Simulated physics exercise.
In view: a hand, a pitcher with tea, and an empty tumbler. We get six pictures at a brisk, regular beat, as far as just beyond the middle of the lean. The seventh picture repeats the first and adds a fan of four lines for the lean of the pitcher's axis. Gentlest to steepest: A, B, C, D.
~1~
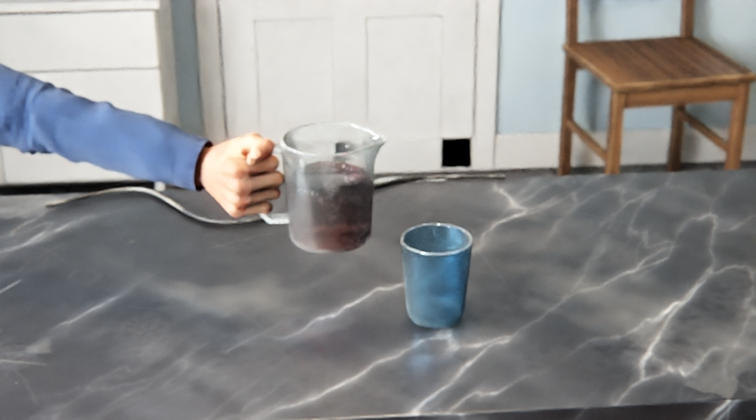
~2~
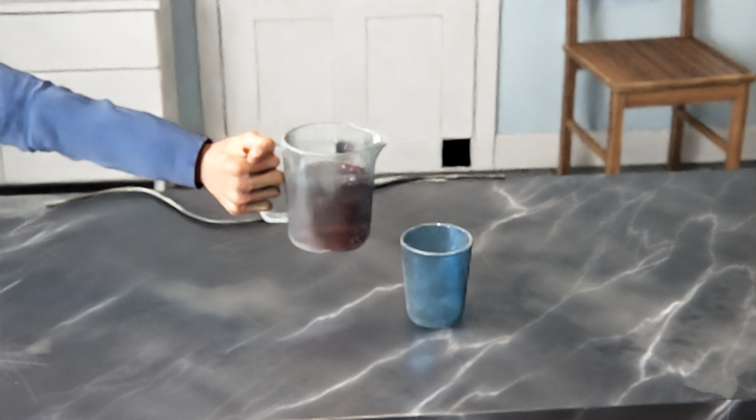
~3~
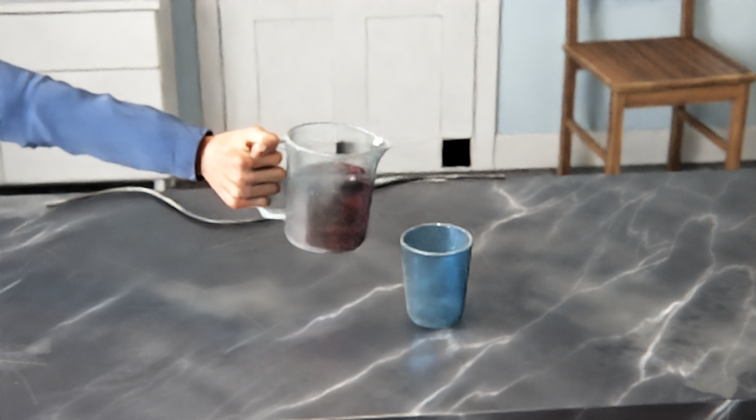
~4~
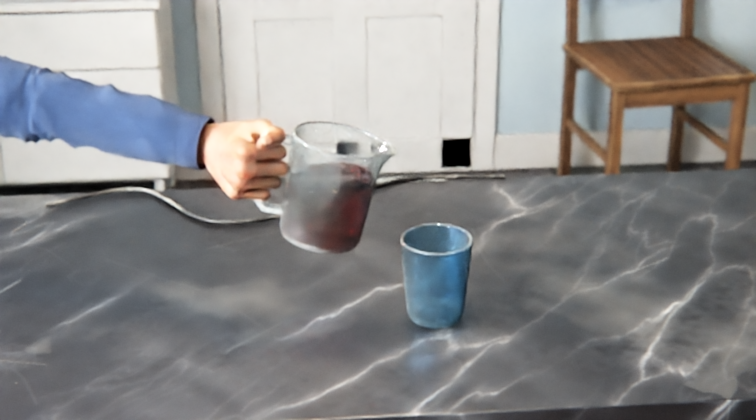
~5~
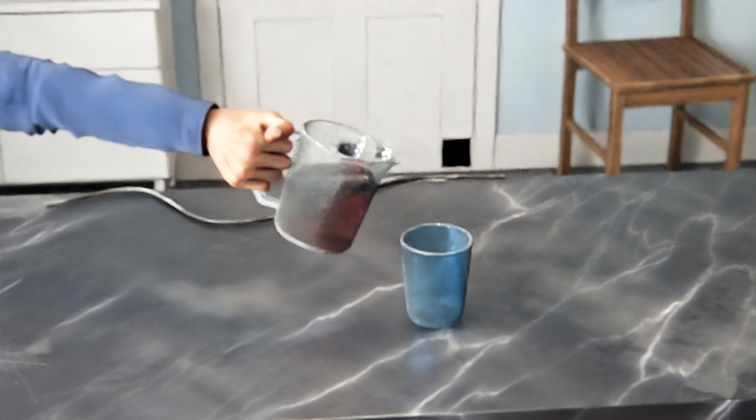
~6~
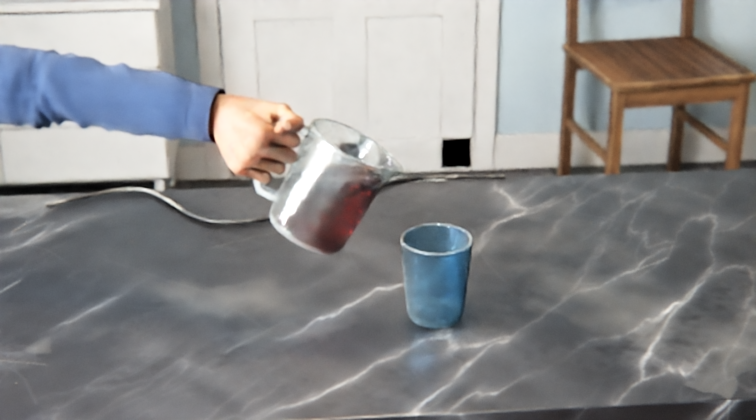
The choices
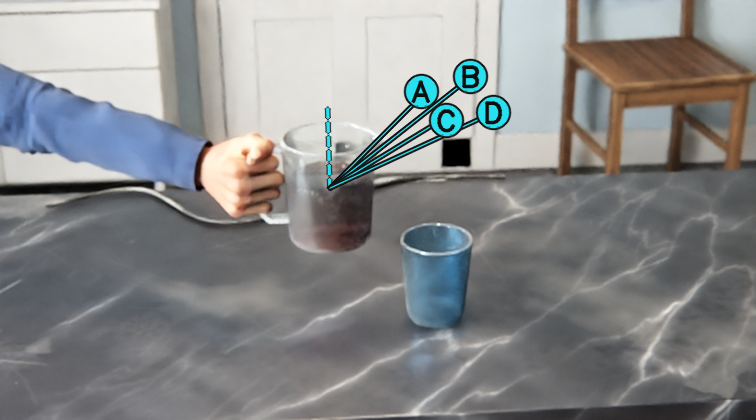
A hand in a blue sleeve held a clear pitcher of dark reddish liquid over a marble-patterned table, then gradually tilted it to the right, toward a blue tumbler, with nothing pouring out.
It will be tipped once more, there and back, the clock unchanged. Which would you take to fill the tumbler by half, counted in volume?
D beats the others.
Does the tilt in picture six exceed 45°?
No.
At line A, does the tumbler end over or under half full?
Under.
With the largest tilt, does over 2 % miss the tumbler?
No.
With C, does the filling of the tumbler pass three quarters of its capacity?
No, less.
On the marked copy, A at (412, 105); B at (457, 87); C at (430, 126); D at (478, 119).
If A is chosen, the tumbler ends with about 5 % of what it can hold.
If B is chosen, the tumbler ends with about 15 % of what it can hold.
If C is chosen, the tumbler ends with about 30 % of what it can hold.
If D is chosen, the tumbler ends with about 50 % of what it can hold.
